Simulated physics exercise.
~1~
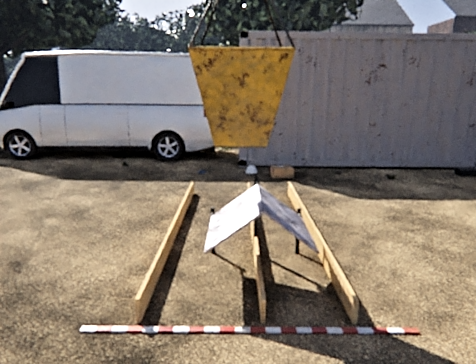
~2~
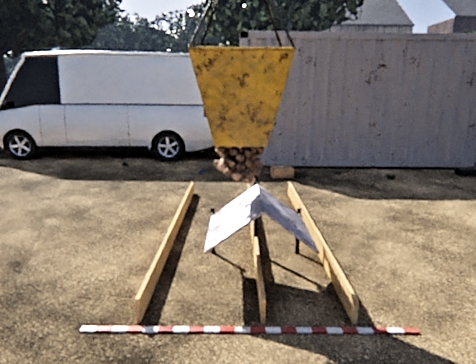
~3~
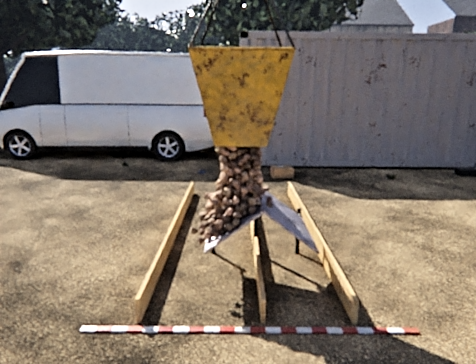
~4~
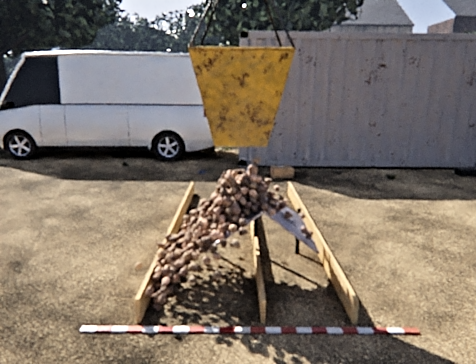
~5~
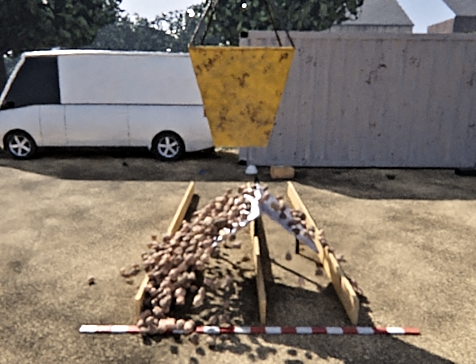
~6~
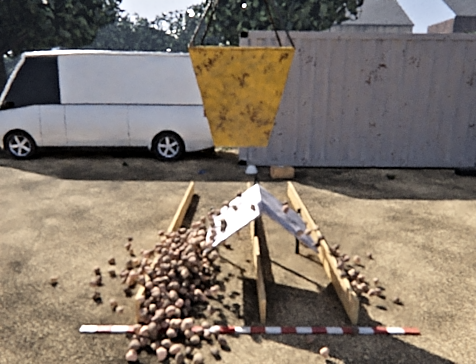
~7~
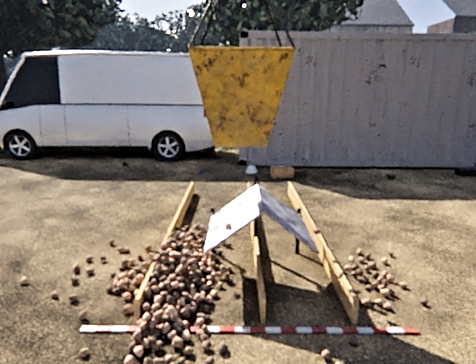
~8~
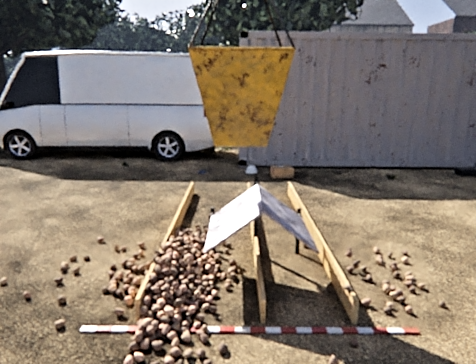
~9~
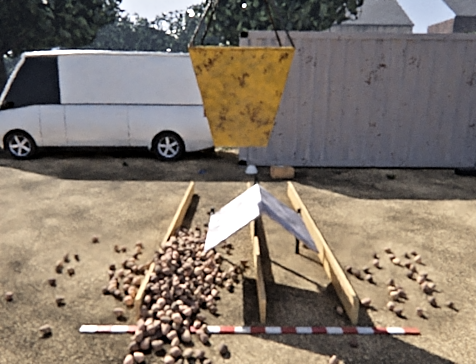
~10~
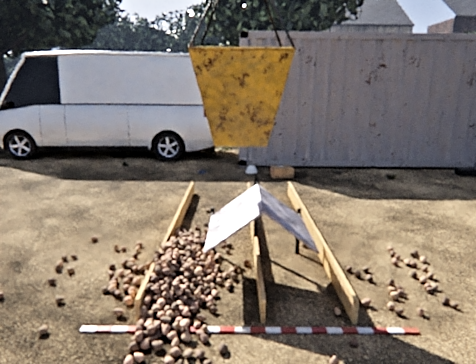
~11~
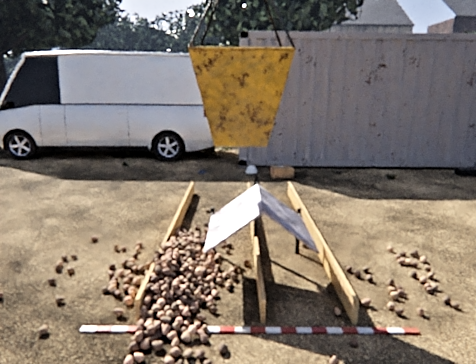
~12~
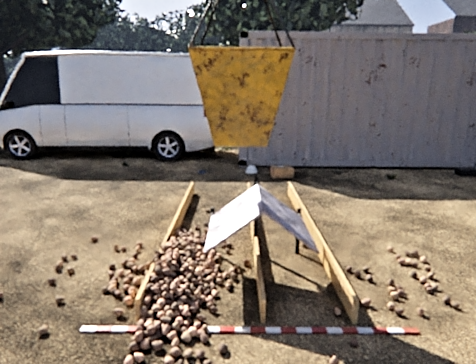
Rounded stones poured from the bottom of a hanging yellow skip onto a peaked steel slope, mostly tumbling down its left side. They ended heaped in the left bay between the planks, with some scattered on the ground to either side.
